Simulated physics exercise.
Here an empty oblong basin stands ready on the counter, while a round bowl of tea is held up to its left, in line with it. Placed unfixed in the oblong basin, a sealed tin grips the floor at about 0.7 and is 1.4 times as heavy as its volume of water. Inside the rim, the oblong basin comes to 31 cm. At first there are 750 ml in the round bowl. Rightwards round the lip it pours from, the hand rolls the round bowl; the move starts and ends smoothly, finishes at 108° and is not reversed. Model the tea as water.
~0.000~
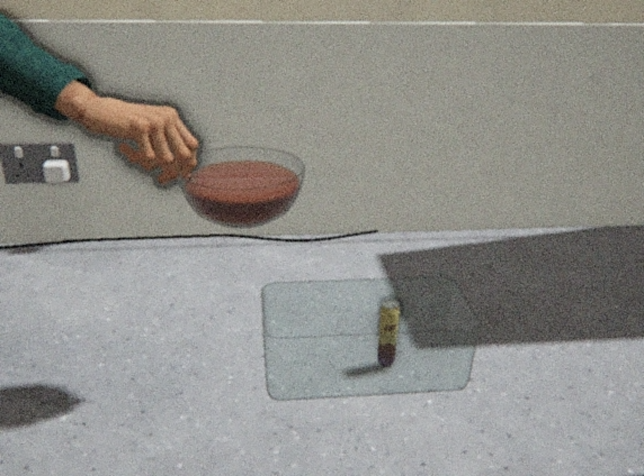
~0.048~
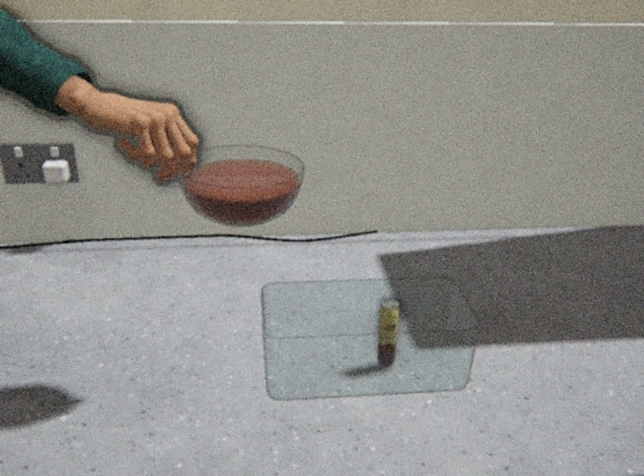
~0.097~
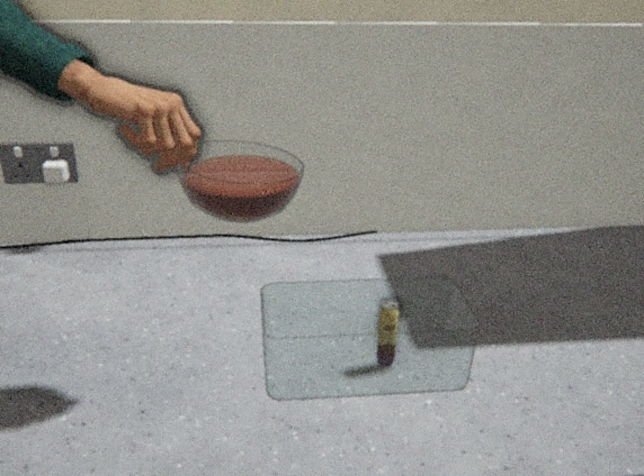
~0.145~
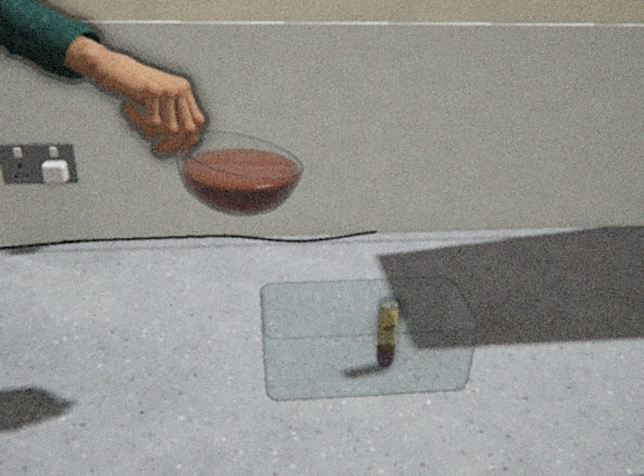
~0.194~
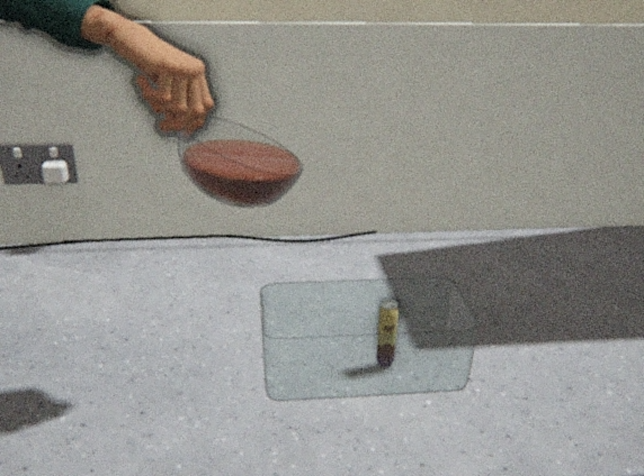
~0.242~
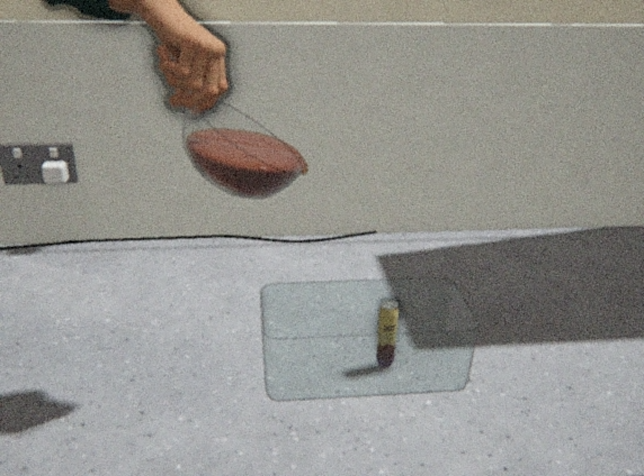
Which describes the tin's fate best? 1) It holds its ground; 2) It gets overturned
1, it holds its ground.
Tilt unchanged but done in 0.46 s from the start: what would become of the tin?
Result: Tin upright.
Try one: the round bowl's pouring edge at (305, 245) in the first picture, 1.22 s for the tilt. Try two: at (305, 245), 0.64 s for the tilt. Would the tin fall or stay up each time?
In the first try it comes down; in the second it comes down.
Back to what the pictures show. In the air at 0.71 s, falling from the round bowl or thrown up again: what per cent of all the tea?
Around 16 percent of it is airborne.
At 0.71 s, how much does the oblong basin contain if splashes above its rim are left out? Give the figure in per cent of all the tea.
Close to 84 in a hundred.
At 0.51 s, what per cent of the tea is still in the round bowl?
18 %.
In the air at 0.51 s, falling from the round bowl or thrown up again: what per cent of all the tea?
Some 76 per cent.
Then, 0.51 s in, the tilt is 98° and 19 per cent is still to pour; the tin stands where it began.
Then, 0.71 s in, the tilt is 108° and 0 per cent is still to pour; the tin stands where it began.
Then, 0.92 s in, the tilt is 108° and 0 per cent is still to pour; the tin stands where it began.
Then, 1.14 s in, the tilt is 108° and 0 per cent is still to pour; the tin stands where it began.
Finally, the tin stands where it began.
